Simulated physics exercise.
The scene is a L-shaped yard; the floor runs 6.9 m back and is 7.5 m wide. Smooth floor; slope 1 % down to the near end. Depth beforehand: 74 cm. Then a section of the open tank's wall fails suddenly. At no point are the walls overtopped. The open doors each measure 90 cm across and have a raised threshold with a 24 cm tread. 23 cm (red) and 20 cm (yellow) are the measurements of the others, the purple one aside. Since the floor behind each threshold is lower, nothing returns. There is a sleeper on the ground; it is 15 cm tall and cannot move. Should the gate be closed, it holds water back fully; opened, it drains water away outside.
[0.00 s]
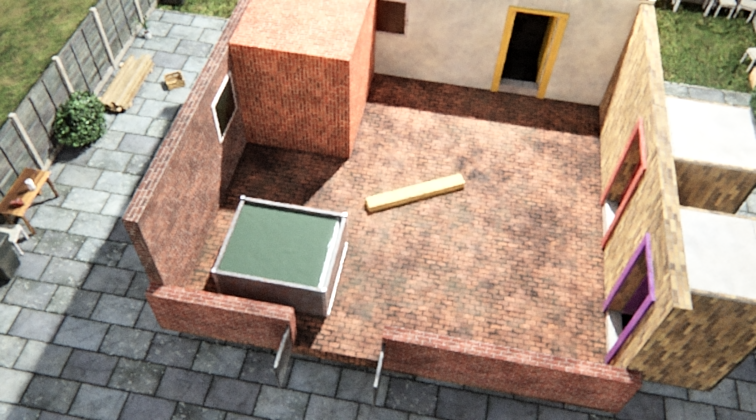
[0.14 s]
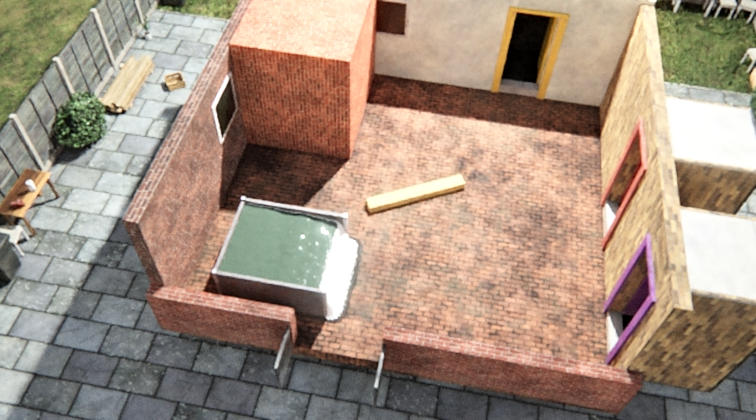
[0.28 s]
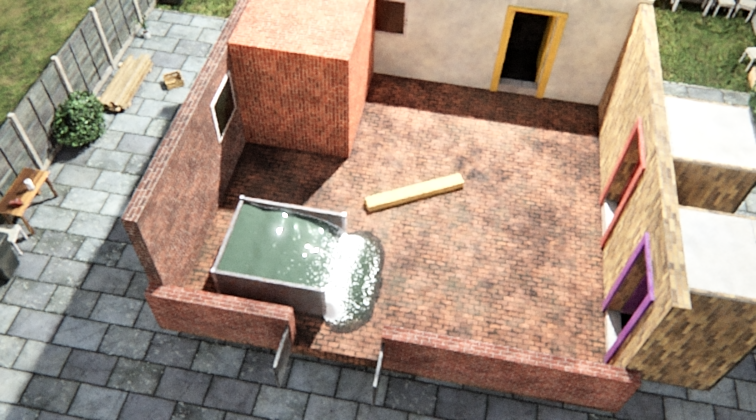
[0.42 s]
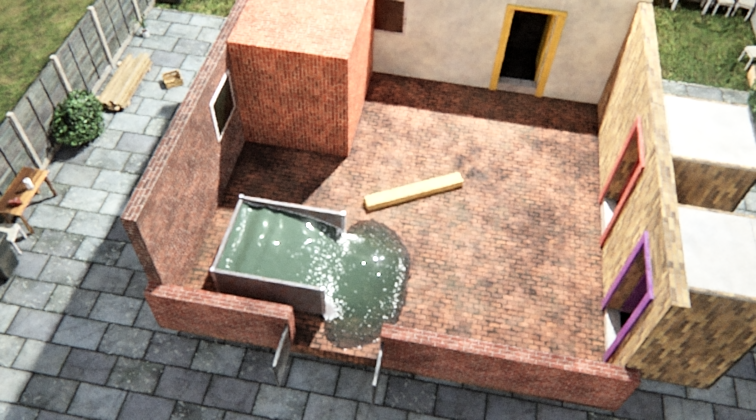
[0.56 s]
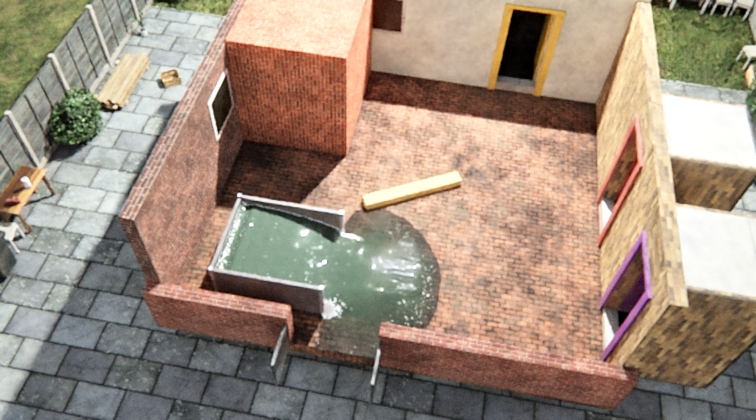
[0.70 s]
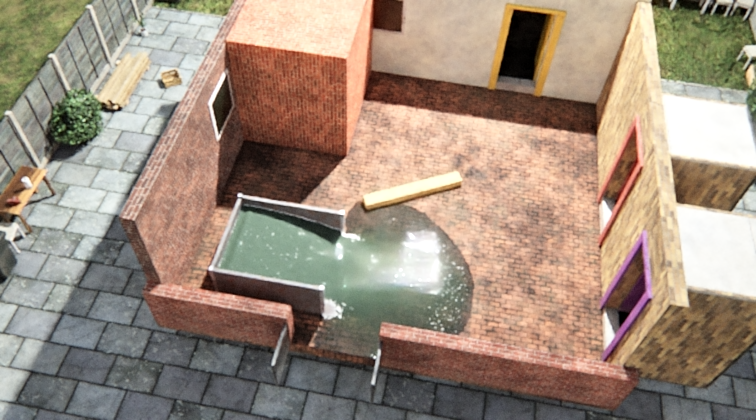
Green water sits still in an open tank in a walled brick yard, then pours out of the tank's right side. It spreads over the brick floor in a widening, glinting, rounded pool, passing below a wooden beam and reaching behind the low front wall, while the level in the tank drops.
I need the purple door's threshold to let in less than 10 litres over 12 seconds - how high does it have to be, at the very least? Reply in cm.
I would say 29 cm at the least.
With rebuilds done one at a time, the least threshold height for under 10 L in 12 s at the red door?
Red: Roughly 13.0 cm.
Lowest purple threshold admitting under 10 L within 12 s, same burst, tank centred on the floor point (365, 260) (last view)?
New minimum height: Approx. 31 cm.
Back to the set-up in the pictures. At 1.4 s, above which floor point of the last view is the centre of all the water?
The balance point sits at roughly (357, 277).
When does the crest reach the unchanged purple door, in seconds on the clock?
Roughly 2.6 s.
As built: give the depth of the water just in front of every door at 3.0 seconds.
In cm - red: 16, purple: 29, yellow: 0.
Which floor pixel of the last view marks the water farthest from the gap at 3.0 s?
Around (593, 144).
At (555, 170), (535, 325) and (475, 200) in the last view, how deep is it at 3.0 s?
That's 3, 8 and 4 cm, in the order given.
After 1.4 s water covers 35 % of the floor, deepest (28 cm) near (335, 291); 13 cm at the purple door, 0 litres in over its 13 cm threshold.
After 3.0 s water covers 45 % of the floor, deepest (31 cm) near (588, 384); 29 cm at the purple door, 112 litres in over its 13 cm threshold.
After 12.0 s water covers 85 % of the floor, deepest (10 cm) near (322, 230); 4 cm at the purple door, 184 litres in over its 13 cm threshold.
At the purple door as built, the water arrived by 1.4 s and peaked near 33 cm at 2.6 s.
With a threshold of 24.5 cm, 27 litres would have come in within the 12 s; with 33 cm, 2 litres. So under 10 litres takes about 29 cm.
